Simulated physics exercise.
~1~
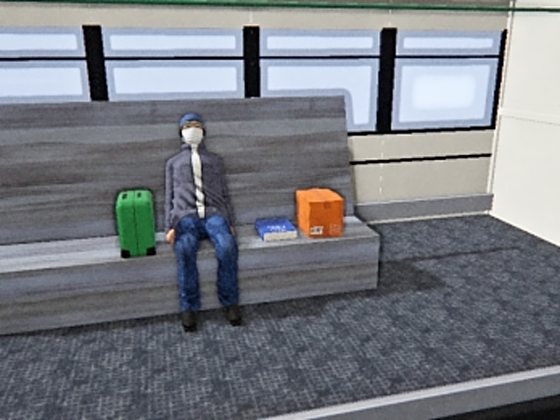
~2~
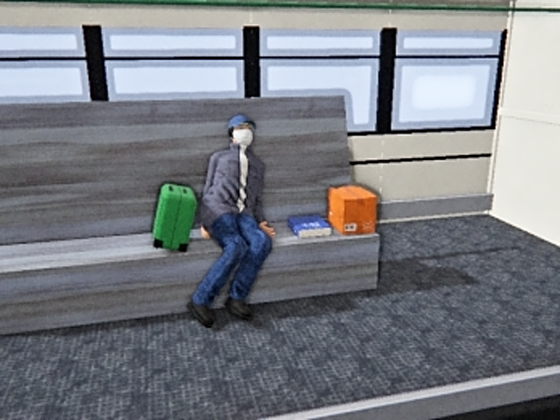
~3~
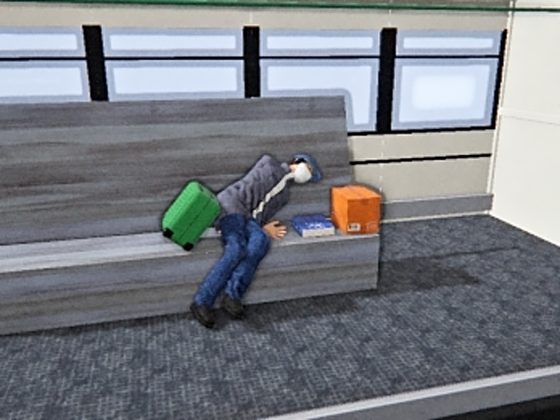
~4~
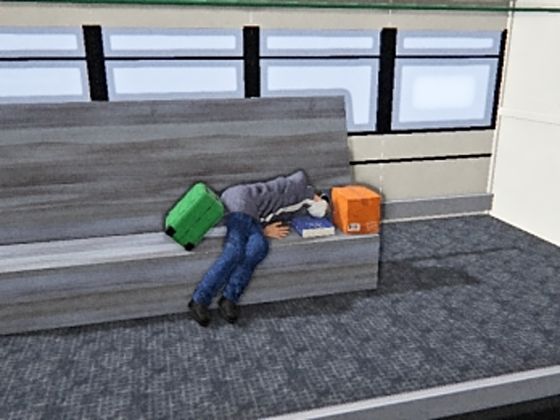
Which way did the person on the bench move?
The person moved to the right along the bench, and then slumped over toward that same side.
